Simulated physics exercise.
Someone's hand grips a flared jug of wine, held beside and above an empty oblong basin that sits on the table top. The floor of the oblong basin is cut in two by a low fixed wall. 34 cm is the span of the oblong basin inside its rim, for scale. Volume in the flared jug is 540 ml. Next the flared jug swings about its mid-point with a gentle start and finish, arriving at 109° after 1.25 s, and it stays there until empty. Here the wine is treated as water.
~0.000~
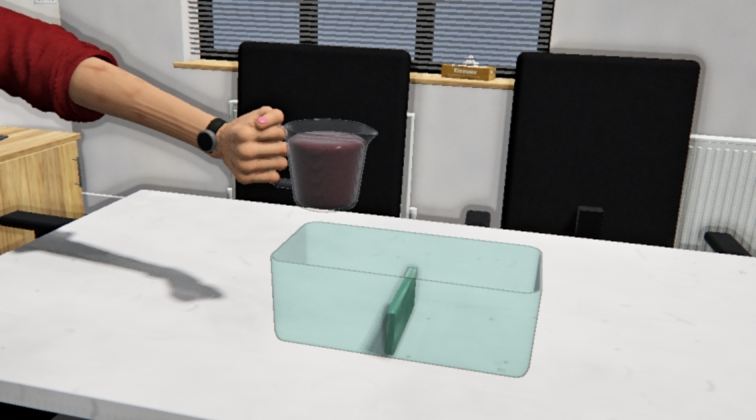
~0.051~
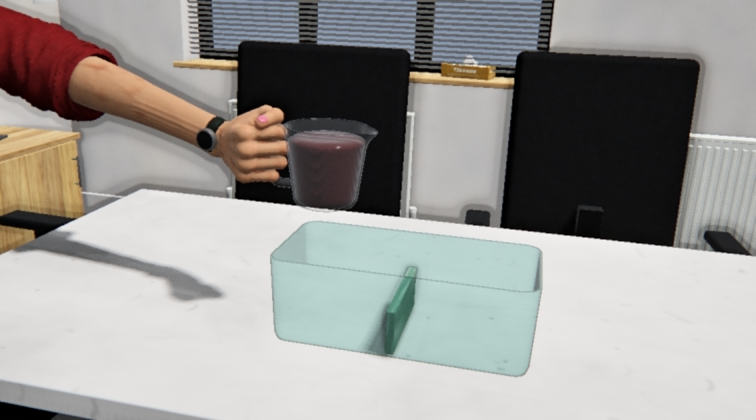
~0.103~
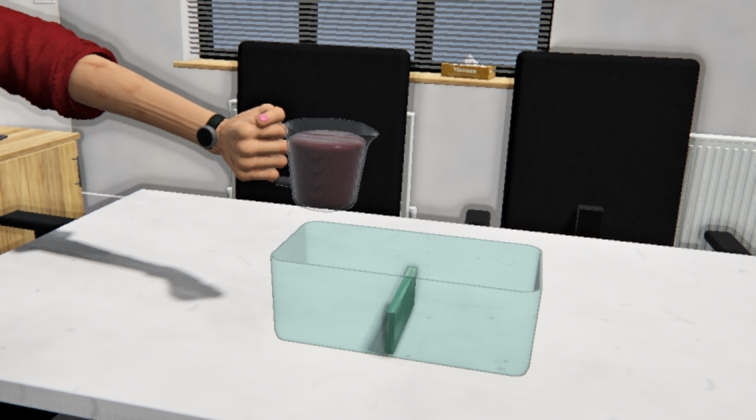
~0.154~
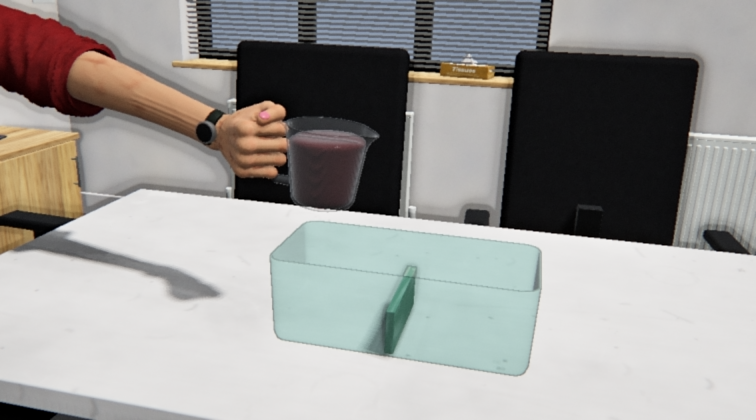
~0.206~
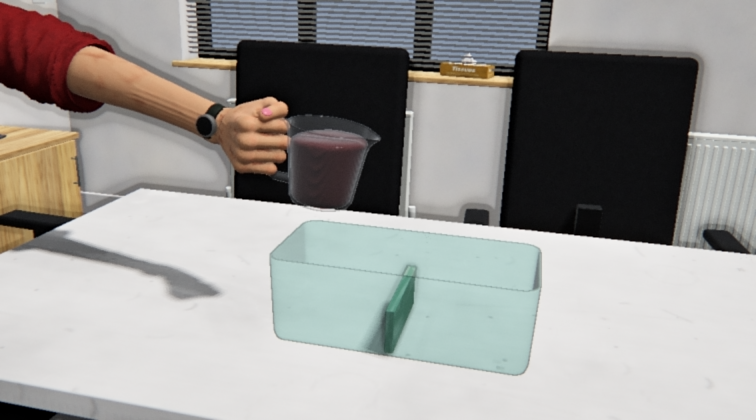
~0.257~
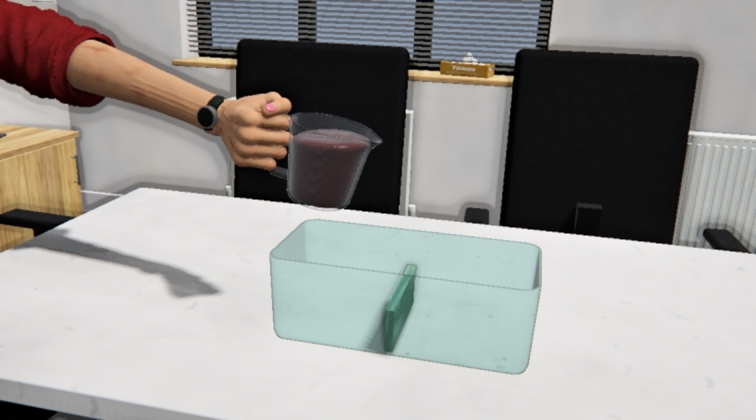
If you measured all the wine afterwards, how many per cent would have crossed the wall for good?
Around 67 per cent would have crossed.
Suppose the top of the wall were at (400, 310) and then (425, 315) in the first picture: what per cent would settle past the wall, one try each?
It comes to 75 per cent, and then 30 per cent.
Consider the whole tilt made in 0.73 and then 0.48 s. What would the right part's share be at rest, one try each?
It comes to 50 per cent, and then 35 per cent.
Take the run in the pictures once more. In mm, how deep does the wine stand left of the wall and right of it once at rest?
Left part about 8 mm deep, right part about 14 mm deep.
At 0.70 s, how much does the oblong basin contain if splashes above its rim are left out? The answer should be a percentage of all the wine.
12 %, more or less.
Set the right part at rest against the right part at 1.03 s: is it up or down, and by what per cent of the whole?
It goes higher by about 4 %.
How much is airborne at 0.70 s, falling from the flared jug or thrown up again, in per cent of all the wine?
I'd put it at about 18 percent.
By 0.70 s the tilt is 65° and 71 per cent is still to pour, 0 is left of the wall and 11 right of it.
By 1.03 s the tilt is 101° and 13 per cent is still to pour, 14 is left of the wall and 63 right of it.
By 1.38 s the tilt is 109° and 0 per cent is still to pour, 33 is left of the wall and 66 right of it.
By 1.75 s the tilt is 109° and 0 per cent is still to pour, 33 is left of the wall and 67 right of it.
At rest 33 per cent lies left of the wall, 67 right of it and 1 outside.
